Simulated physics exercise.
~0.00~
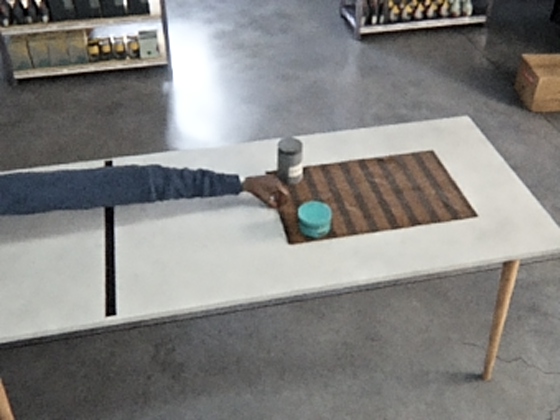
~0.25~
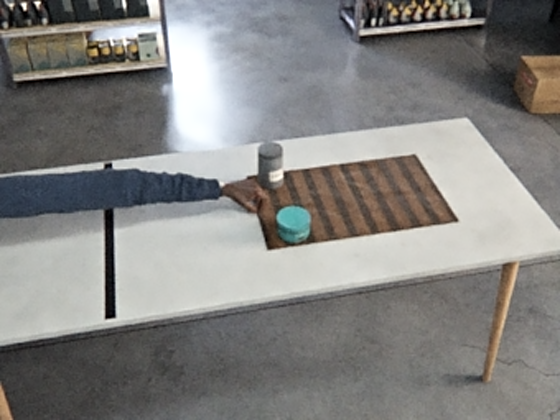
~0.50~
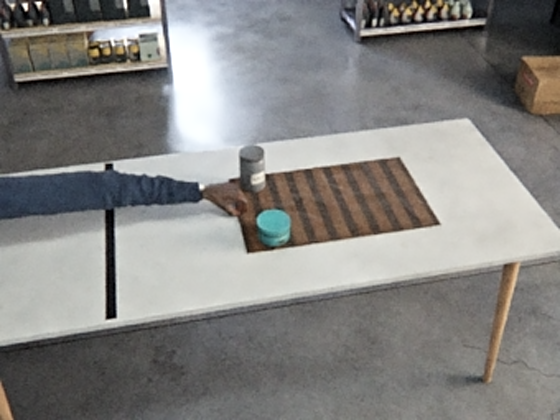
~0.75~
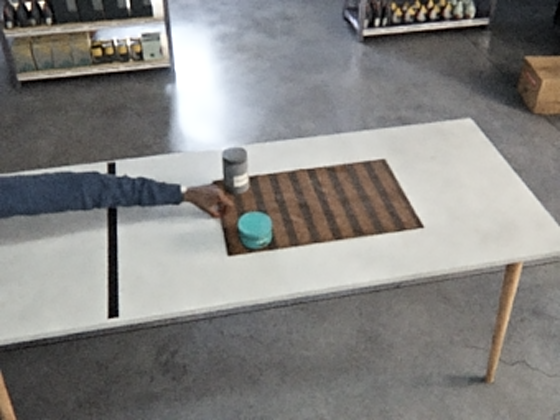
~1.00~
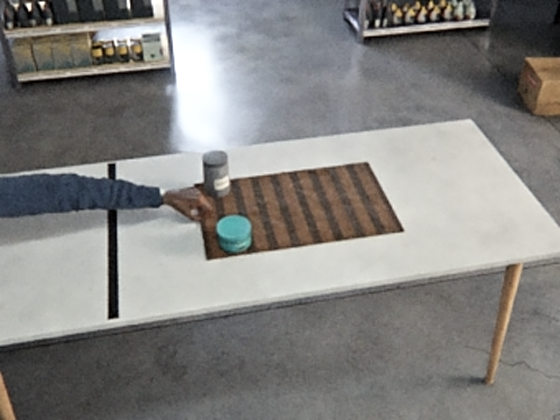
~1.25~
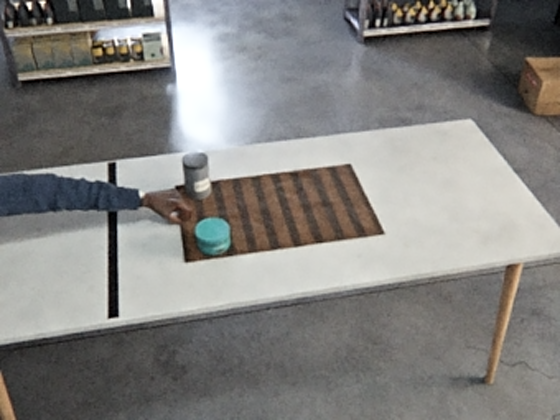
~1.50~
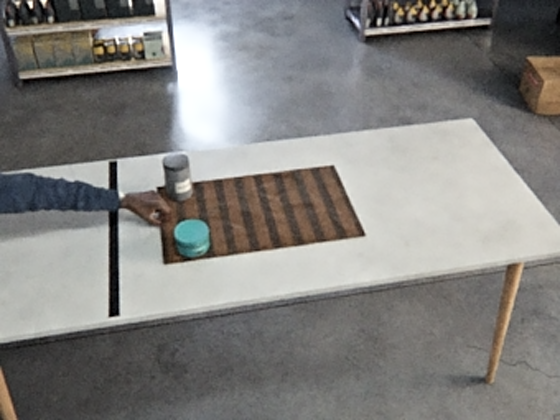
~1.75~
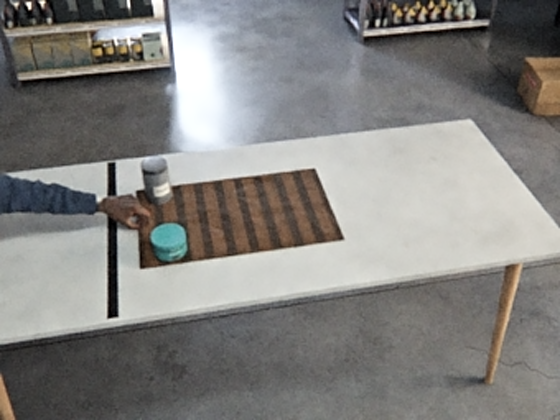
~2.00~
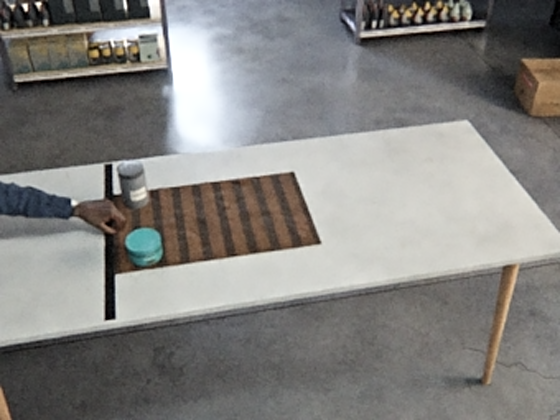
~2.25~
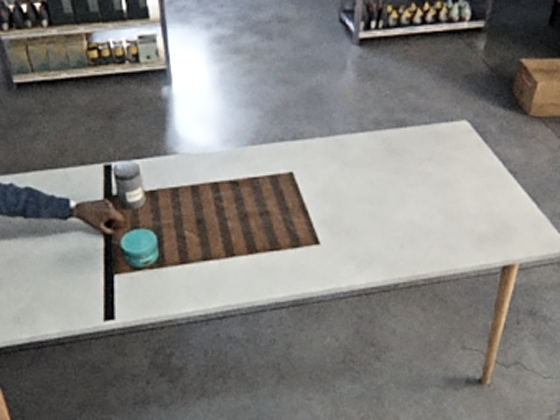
We see a hand pulling a striped brown cloth leftward across a white table, carrying an upright grey jar and a turquoise tub with it. The cloth's edge reaches a black strip of tape and the motion stops, with both containers still on the cloth.
